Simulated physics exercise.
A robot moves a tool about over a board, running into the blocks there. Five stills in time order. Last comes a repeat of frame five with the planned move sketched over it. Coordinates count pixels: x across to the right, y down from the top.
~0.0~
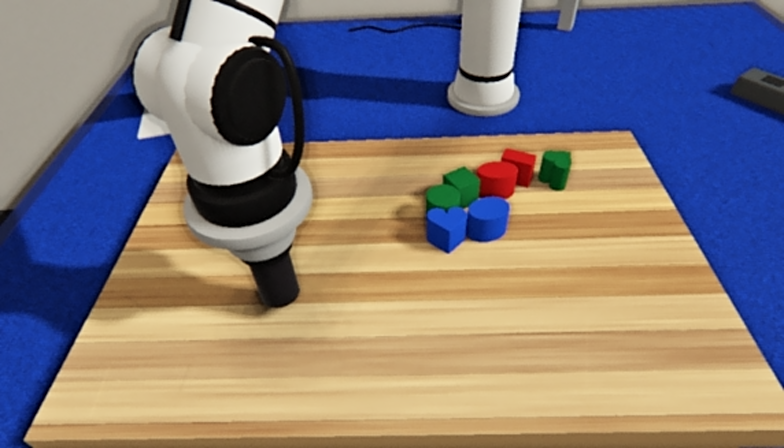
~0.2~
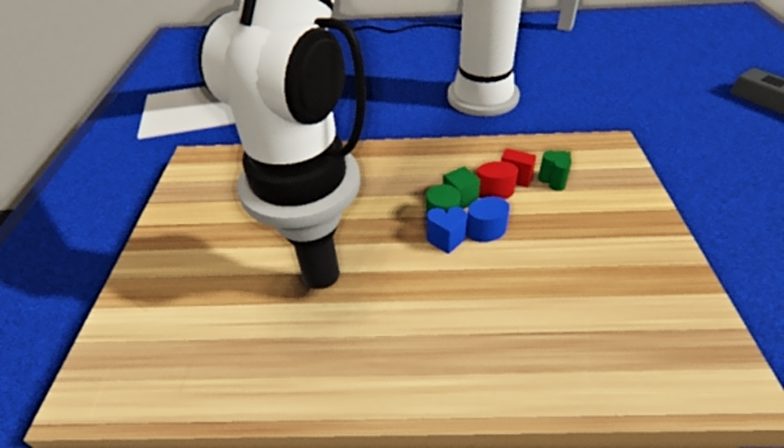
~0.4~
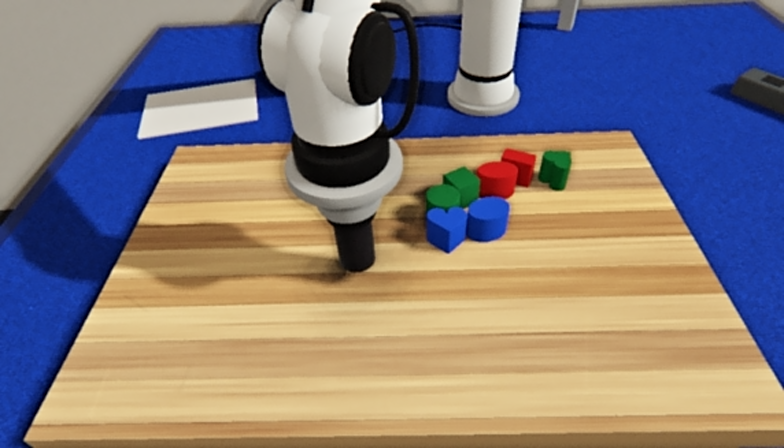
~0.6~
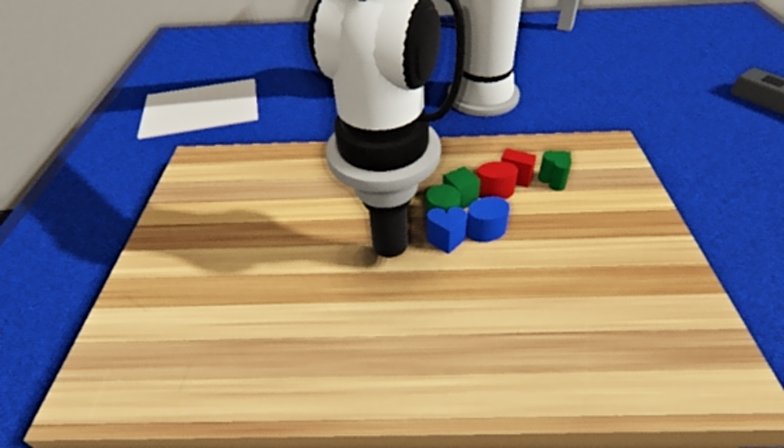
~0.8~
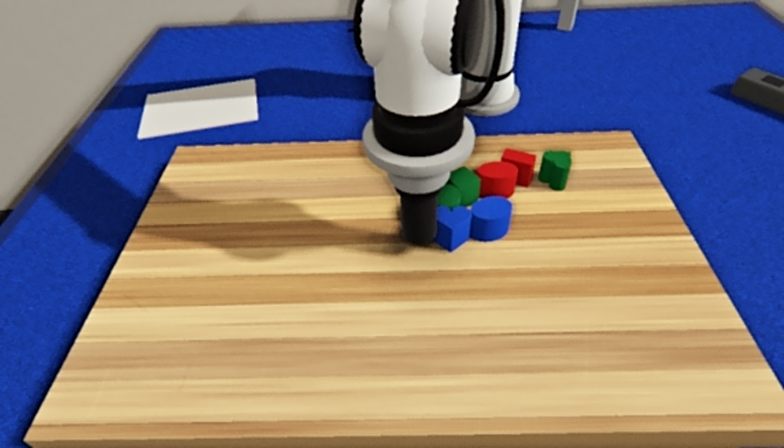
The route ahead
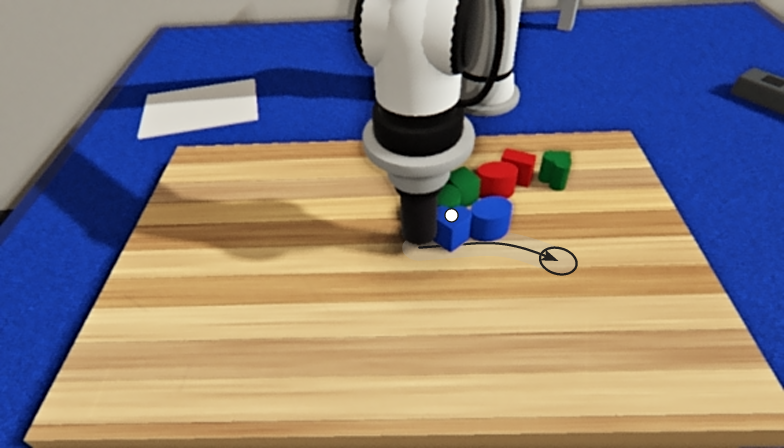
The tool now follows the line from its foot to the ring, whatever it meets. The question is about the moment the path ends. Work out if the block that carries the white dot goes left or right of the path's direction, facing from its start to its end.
So, looking from the first point of the path to the last, the block that carries the white dot moves leftwards.
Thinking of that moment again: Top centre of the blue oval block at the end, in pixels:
In the picture, that point is around (564, 197).
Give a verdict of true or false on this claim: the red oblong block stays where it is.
The statement is true.
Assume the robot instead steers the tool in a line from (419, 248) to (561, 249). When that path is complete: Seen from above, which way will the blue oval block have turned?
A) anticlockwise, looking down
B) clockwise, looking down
B
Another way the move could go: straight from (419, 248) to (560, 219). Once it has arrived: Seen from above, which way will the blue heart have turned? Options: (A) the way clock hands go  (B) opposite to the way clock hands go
The one that fits is A, the way clock hands go.
The line goes from (419, 248) through (465, 244) and (512, 245) to (558, 261); the dot is on the blue heart.
On the path given first. One third of the way, tool (467, 229); green disc (445, 193); blue heart (496, 211), turned 20° clockwise; blue oval block (532, 201), turned 35° anticlockwise.
Two thirds of the way, tool (515, 230); green disc (445, 193); blue heart (547, 215), turned 35° clockwise; blue oval block (559, 199), turned 115° anticlockwise.
At the end, tool (563, 245); green disc (445, 193); blue heart (579, 218); green four-sided block unmoved; blue oval block (564, 197), turned 135° anticlockwise; red oblong block unmoved.
